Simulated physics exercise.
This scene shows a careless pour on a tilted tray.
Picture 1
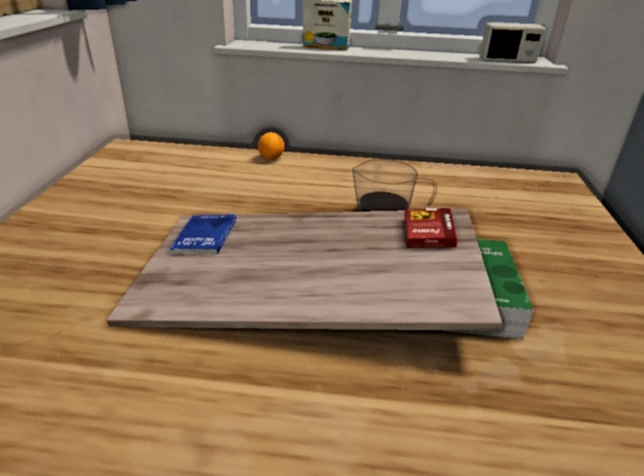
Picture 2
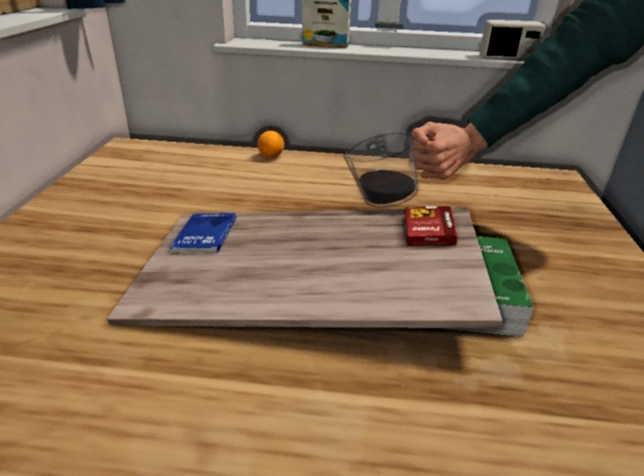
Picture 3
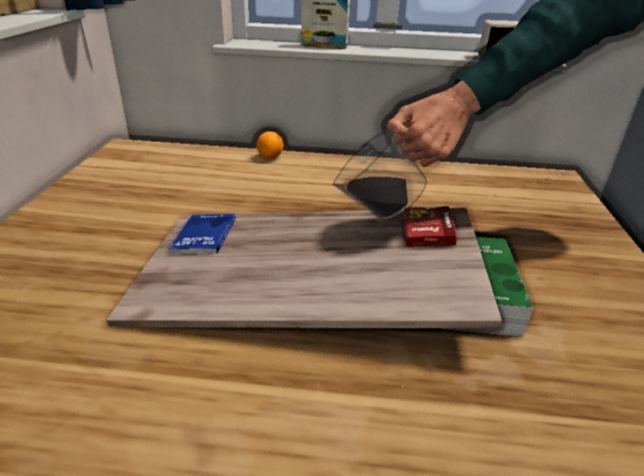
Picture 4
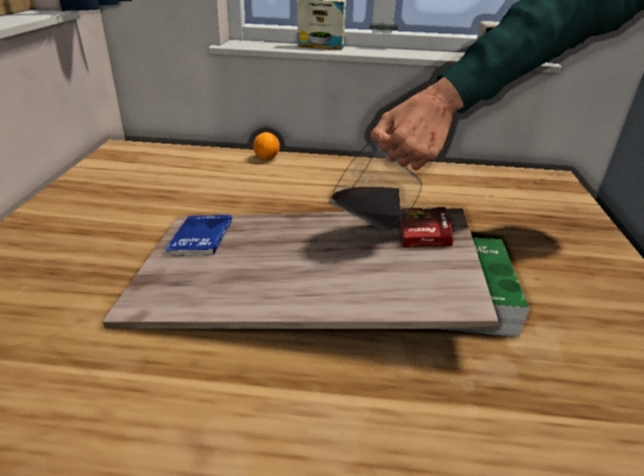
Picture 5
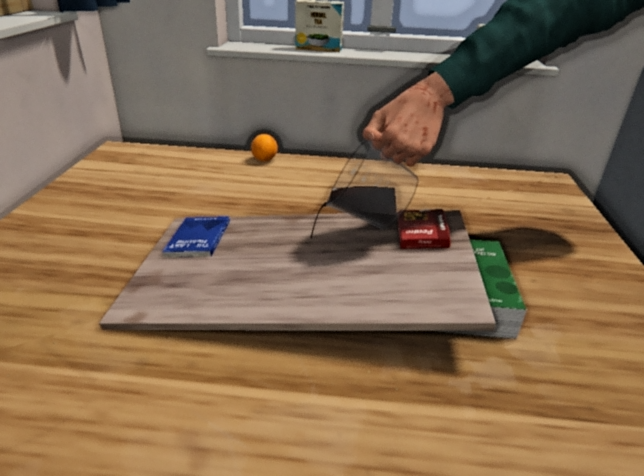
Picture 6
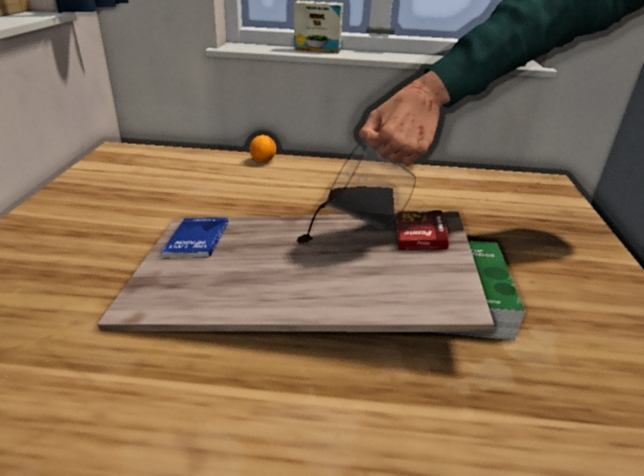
A hand lifts a glass jug, tilts it left, and pours dark liquid onto the board.
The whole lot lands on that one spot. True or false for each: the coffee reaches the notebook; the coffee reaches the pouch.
Notebook: True; pouch: False.
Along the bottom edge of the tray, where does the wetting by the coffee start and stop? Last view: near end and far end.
Near point (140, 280), far point (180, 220).
Shortly, it runs down to the left; the notebook is wet along its edge; the pouch is still dry.
Then, it runs down to the left and off the end; the notebook is wet along its edge; the pouch is still dry.
At the finish, it runs down to the left and off the end; the notebook is wet along its edge; the pouch is still dry.
